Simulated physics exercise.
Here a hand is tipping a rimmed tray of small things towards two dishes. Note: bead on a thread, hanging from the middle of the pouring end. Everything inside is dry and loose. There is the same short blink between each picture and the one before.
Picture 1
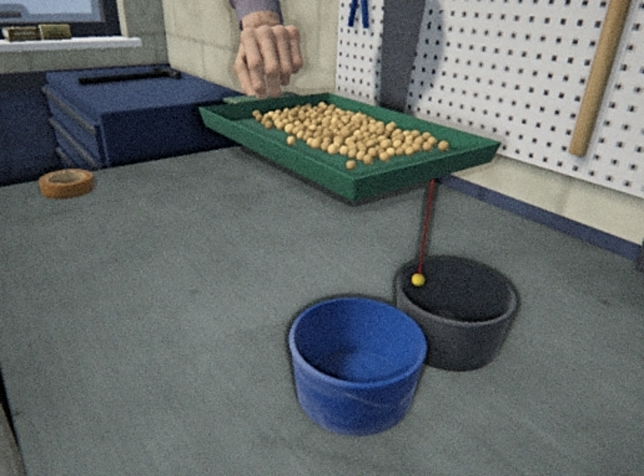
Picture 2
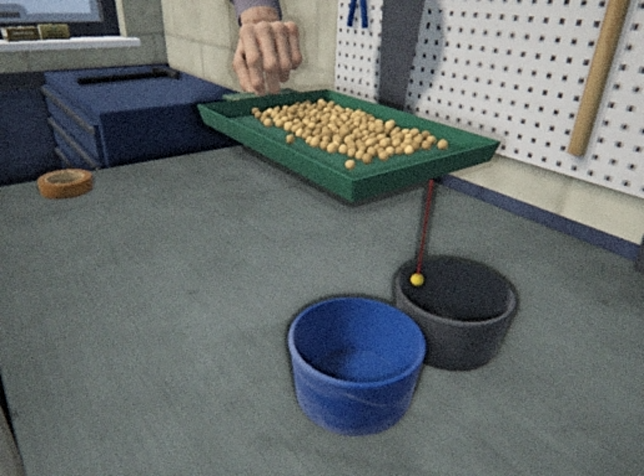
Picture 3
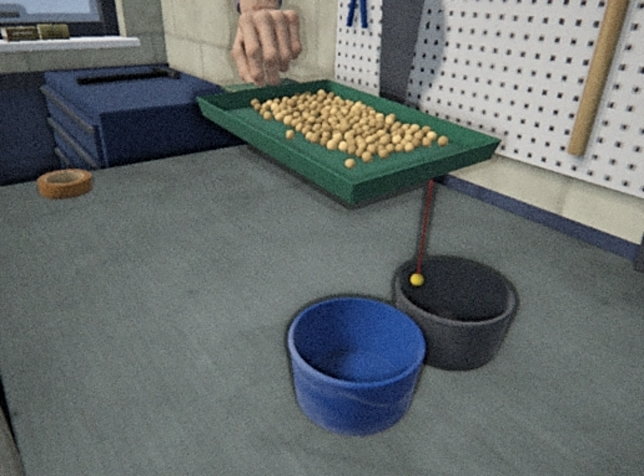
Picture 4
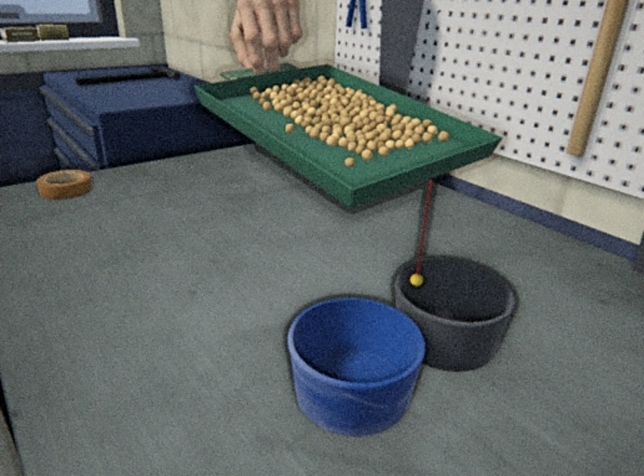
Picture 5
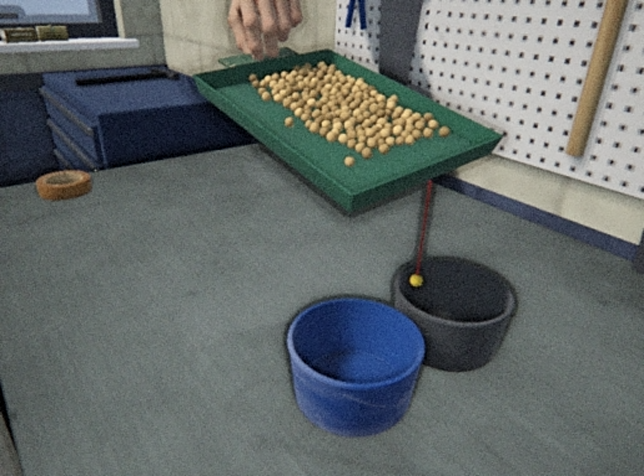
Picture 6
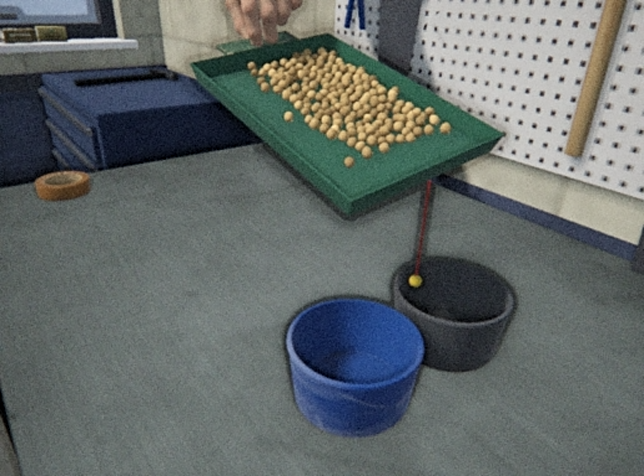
A hand grips the far end of a green rimmed tray of dried chickpeas above a grey worktop, seen from slightly above in a workshop with a white pegboard behind. Below are a blue dish at left and a dark grey one at right, with a yellow bead hanging on a reddish thread. The hand gradually raises the tray's far end, its near left corner dipping slightly, while the camera stays almost still.
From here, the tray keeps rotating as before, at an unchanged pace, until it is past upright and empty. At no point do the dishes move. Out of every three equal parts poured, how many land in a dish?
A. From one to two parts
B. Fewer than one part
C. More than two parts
C.
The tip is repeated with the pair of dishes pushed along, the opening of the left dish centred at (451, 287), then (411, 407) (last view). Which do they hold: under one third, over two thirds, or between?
Try 1 - under a third; try 2 - under a third.
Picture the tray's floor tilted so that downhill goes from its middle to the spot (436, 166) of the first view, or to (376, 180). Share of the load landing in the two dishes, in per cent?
It comes to about 60 per cent the first time and about 80 per cent the second.
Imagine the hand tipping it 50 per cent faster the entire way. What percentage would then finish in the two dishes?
Estimate: Some 90 %.
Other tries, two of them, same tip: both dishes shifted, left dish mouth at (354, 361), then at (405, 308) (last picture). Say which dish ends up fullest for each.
The one on the left side, then the one on the left side.
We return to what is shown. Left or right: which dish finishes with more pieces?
Reply: The left-hand one.
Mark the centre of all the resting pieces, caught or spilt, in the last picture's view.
Close to (353, 378) in the last view.
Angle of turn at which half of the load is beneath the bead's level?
About 105° of tilt.
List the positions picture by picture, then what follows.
In the first picture, corners of the pouring end at (355, 176) and (494, 142), level; middle of the load at (345, 130), dried chickpeas; left dish at (401, 398); right dish at (498, 338); bead on its thread at (418, 280).
In the second picture, corners of the pouring end at (354, 177) and (494, 141), level; middle of the load at (344, 128).
In the third picture, corners of the pouring end at (354, 180) and (494, 139), tipped barely, lowest at the left corner; middle of the load at (344, 122).
In the fourth picture, corners of the pouring end at (353, 185) and (495, 137), tipped a little, lowest at the left corner; middle of the load at (344, 113).
In the fifth picture, corners of the pouring end at (353, 190) and (496, 135), tipped a little, lowest at the left corner; middle of the load at (345, 105).
In the sixth picture, corners of the pouring end at (352, 195) and (497, 133), tipped clearly, lowest at the left corner; middle of the load at (345, 97); left dish at (399, 399); right dish at (495, 339).
Soon after the last picture, tray tipped steeply; most on the tray; a small part in the left dish; a small part in the air.
A little later, tray tipped right over; about two thirds on the tray; about a third in the left dish; a stray few outside both; a small part in the air.
Later still, tray tipped past a quarter turn; nearly all in the left dish; a small part outside both.
At rest, tray tipped past a quarter turn; nearly all in the left dish; none in the right dish; a small part outside both.
